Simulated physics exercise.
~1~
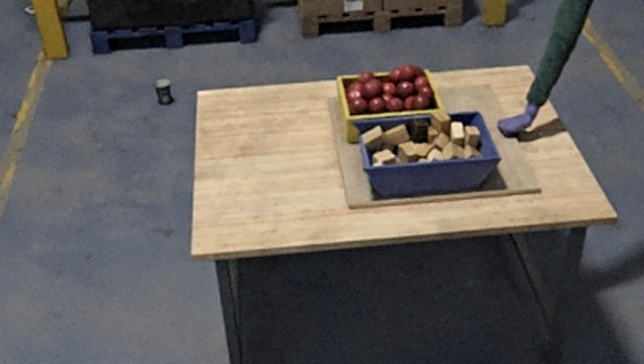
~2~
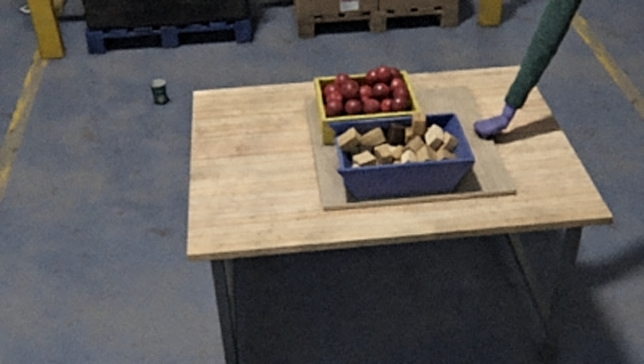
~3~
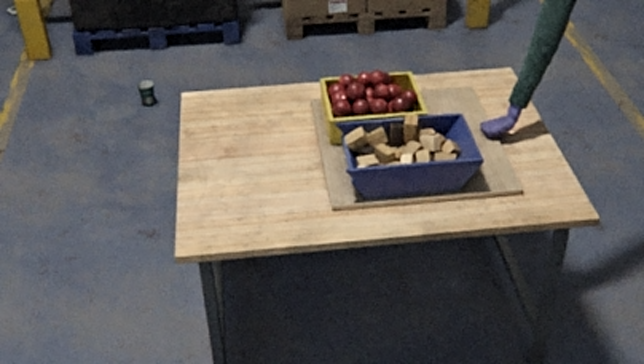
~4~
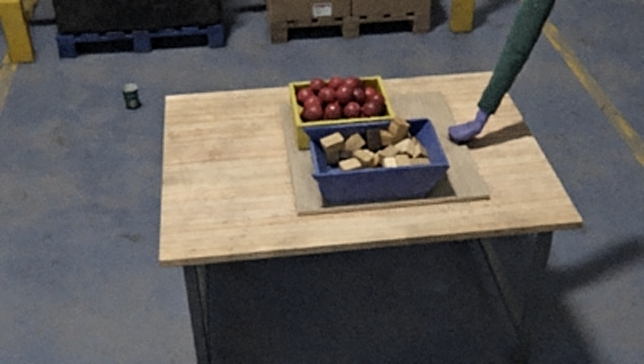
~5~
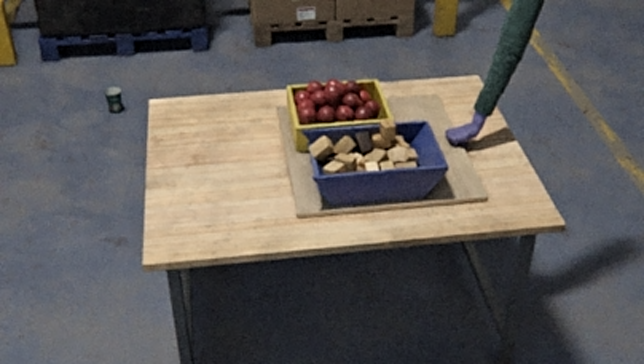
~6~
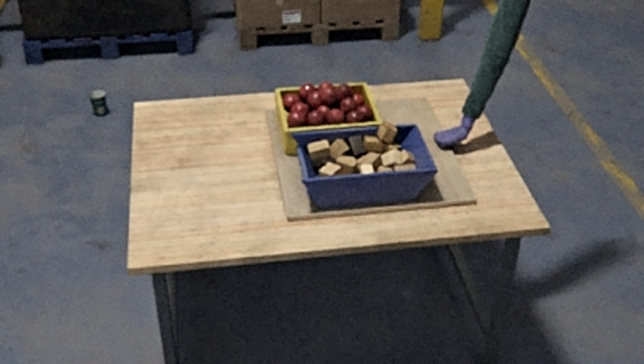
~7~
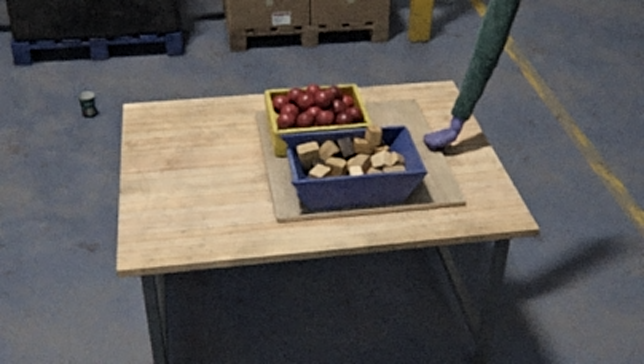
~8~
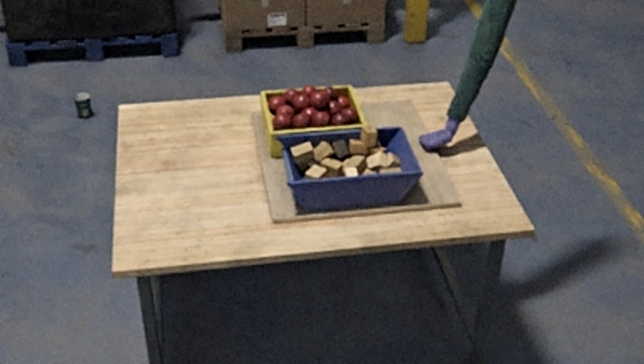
On a wooden table, a gloved hand shifts a board left and right, spilling nothing.
